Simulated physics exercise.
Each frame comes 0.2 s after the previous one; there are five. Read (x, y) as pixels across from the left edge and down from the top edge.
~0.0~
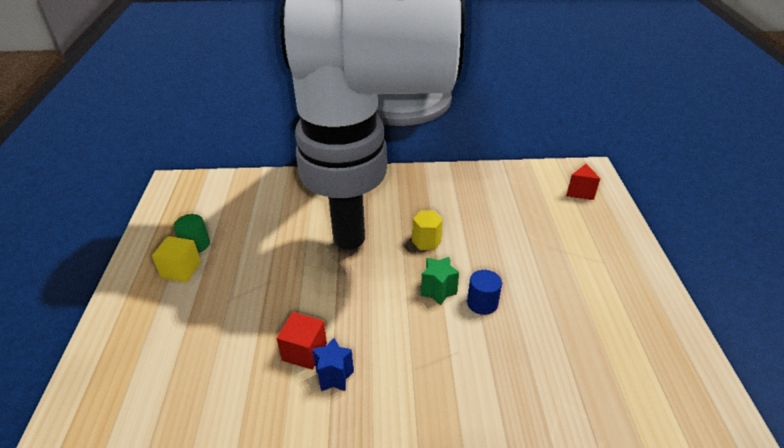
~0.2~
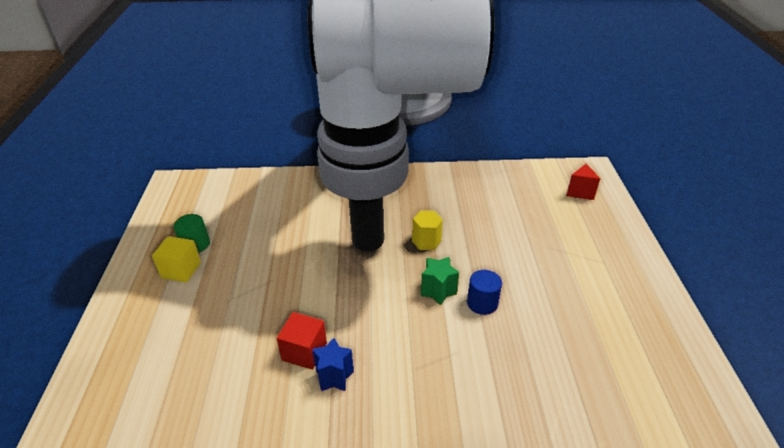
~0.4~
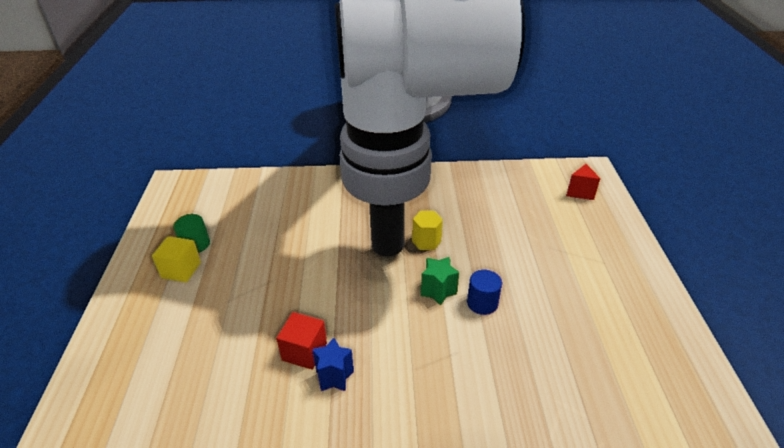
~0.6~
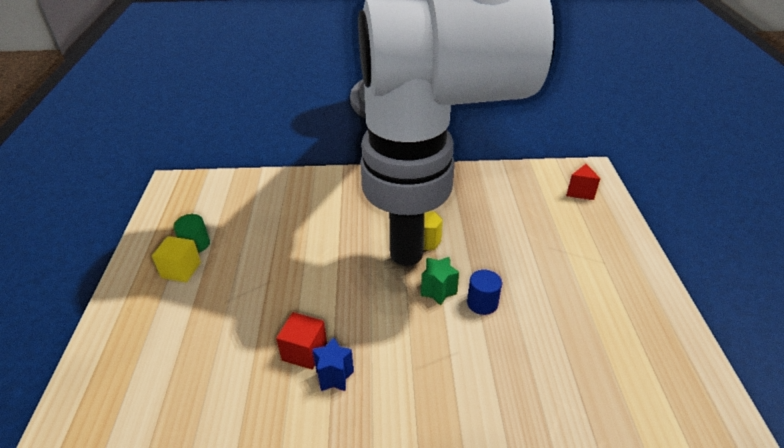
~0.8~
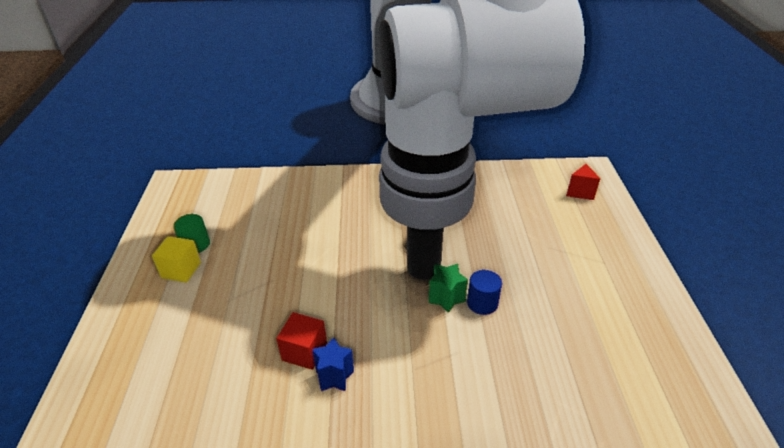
A pale wooden board on a blue surface is seen from above at an angle by a still camera. A yellow and a green block sit at left, a red cube and blue star near the front, a yellow hexagon, green star and blue cylinder right of centre, and a red triangular block far right. A grey-white robot arm moves its black rod rightward and slightly forward, nudging the green star toward the cylinder.
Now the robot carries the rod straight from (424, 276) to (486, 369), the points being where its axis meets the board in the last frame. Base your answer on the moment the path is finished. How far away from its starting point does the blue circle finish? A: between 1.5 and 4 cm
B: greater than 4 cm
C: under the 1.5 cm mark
That would be C.
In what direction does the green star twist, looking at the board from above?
That block twists counter-clockwise.
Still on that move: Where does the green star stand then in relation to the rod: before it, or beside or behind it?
The rod should slip past it.
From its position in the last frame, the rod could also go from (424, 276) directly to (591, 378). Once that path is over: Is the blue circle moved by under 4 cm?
Final answer: No.
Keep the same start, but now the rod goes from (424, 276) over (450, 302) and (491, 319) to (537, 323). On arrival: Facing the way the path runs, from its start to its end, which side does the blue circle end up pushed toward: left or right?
Towards the left-hand side.
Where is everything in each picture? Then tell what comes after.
In the first frame, rod tip (349, 240); block tops, yellow hexagon (428, 218); green star (440, 268); blue circle (486, 280).
In the second frame, rod (368, 242); blocks unchanged.
In the third frame, rod (388, 247); blocks unchanged.
In the fourth frame, rod (407, 256); blocks unchanged.
In the fifth frame, rod (424, 269); yellow hexagon hidden; green star (448, 275); blue circle (486, 280).
The first path, step by step. One third of the way, rod (443, 297); green star (473, 302), turned 25° anticlockwise; blue circle (490, 281).
Two thirds of the way, rod (464, 328); green star (500, 324), turned 60° anticlockwise; blue circle (490, 281).
At the end, rod (487, 362); yellow hexagon in place; green star (524, 339), turned 100° anticlockwise; blue circle (490, 281).
